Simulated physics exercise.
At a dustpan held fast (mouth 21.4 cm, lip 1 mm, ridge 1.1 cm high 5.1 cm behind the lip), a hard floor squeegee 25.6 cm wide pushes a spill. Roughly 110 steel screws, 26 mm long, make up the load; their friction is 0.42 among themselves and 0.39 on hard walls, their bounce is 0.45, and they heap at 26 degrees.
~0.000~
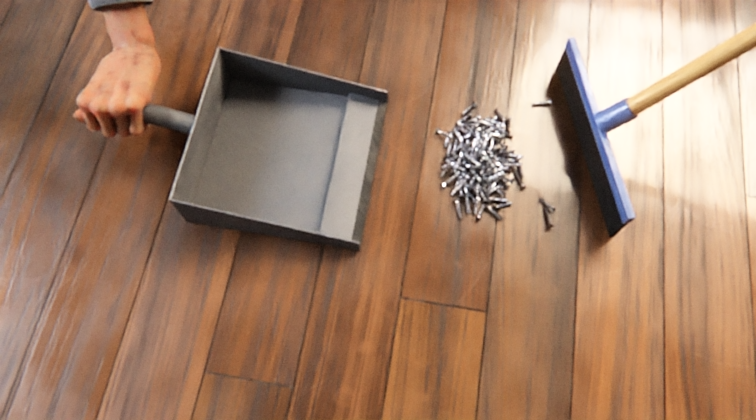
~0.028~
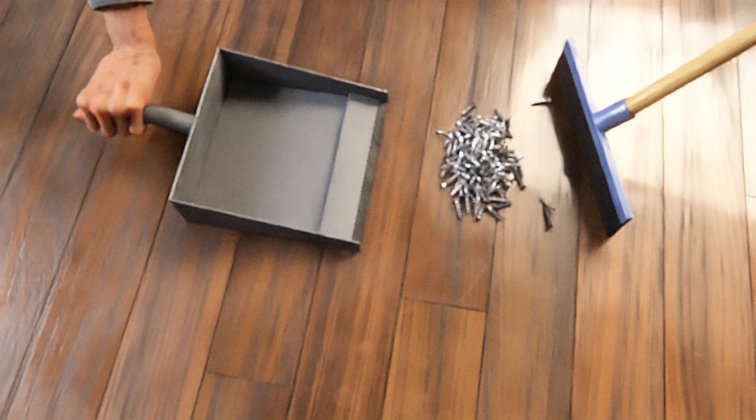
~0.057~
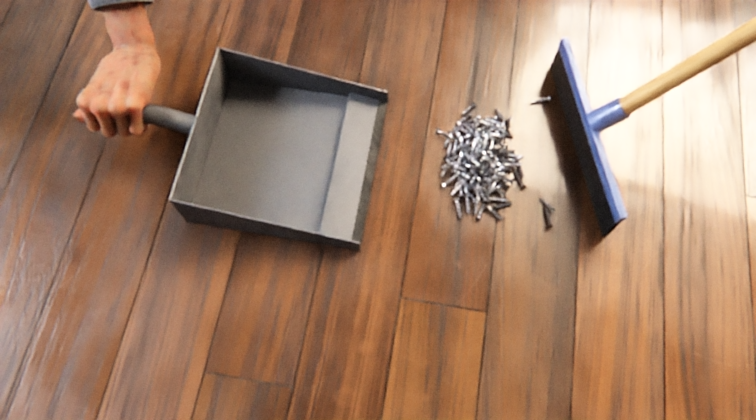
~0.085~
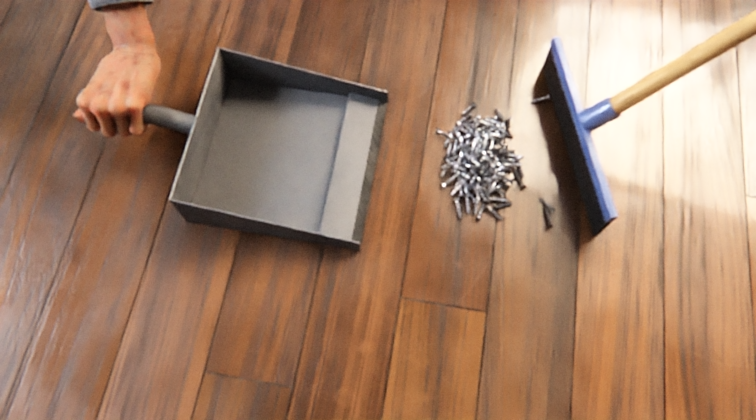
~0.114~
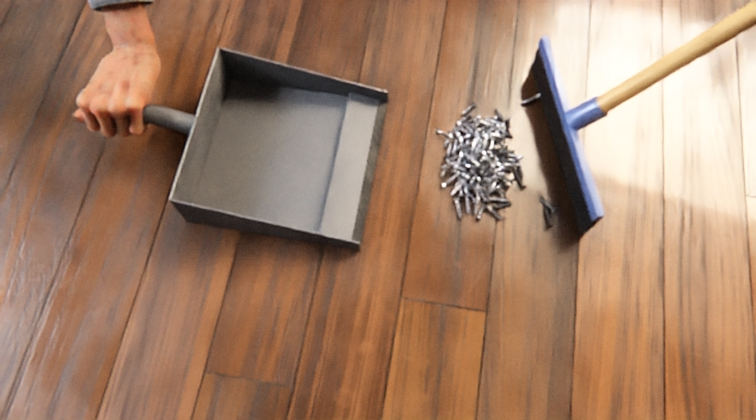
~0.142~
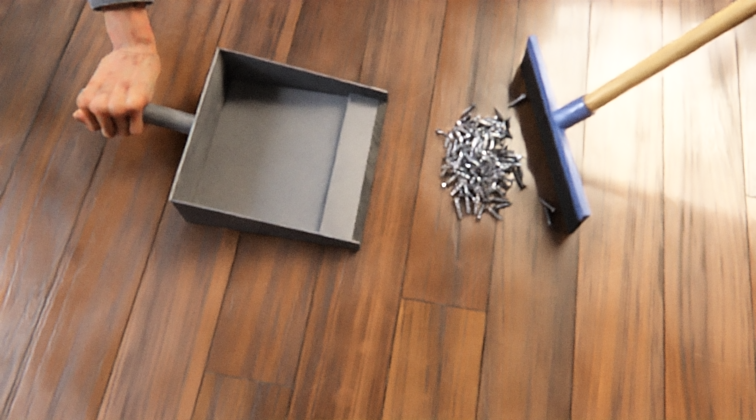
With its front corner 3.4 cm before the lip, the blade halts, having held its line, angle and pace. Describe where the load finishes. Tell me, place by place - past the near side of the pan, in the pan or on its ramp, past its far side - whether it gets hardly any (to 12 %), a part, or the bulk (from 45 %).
Near side gets hardly any. Pan gets hardly any. Far side gets hardly any.
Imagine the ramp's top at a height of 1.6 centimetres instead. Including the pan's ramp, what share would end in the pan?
I'd expect close to 5 per cent.
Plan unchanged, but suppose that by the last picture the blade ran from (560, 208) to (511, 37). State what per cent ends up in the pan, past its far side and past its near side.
You'd see pan at 10, far at 5 and near at 0.
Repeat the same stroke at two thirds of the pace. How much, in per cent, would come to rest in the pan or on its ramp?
About 0 %.
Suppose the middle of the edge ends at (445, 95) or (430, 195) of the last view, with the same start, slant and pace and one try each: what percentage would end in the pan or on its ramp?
The two tries give about 0 and 10 percent.
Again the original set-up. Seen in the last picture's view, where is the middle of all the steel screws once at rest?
Resting centre estimate: Around (408, 159).
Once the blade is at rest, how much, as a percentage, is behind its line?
Near 0 percent, give or take.
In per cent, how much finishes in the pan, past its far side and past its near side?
Near side 5, pan 0, far side 5.
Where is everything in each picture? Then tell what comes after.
The first picture shows blade from (627, 219) to (570, 46), moved 0.0 cm, 0 of the pieces shifted so far; middle of the pieces at (484, 155); pan at (276, 157).
The second picture shows blade from (625, 219) to (568, 46), moved 0.2 cm, 0 of the pieces shifted so far; middle of the pieces at (484, 155).
The third picture shows blade from (620, 218) to (563, 45), moved 0.9 cm, 0 of the pieces shifted so far; middle of the pieces at (484, 155).
The fourth picture shows blade from (610, 218) to (555, 45), moved 2.0 cm, 1 of the pieces shifted so far; middle of the pieces at (484, 155).
The fifth picture shows blade from (597, 217) to (543, 44), moved 3.5 cm, 1 of the pieces shifted so far; middle of the pieces at (484, 155).
The sixth picture shows blade from (583, 216) to (531, 43), moved 5.1 cm, 1 of the pieces shifted so far; middle of the pieces at (484, 155); pan at (276, 157). The blade's pace is about 0.55 m/s, heading 5 degrees towards the viewer's side.
After 0.28 s, middle of the blade 14 cm from the lip; 0 % over the lip, far side 5 %, near side 0 %.
After 0.37 s, middle of the blade 9 cm from the lip; 0 % over the lip, far side 5 %, near side 0 %.
After 0.60 s, middle of the blade 7 cm from the lip; 0 % over the lip, far side 5 %, near side 0 %.
By 1.1 s all is still; near side 5 %, pan 0 %, far side 5 %, in front of the lip or behind the blade 90 %.
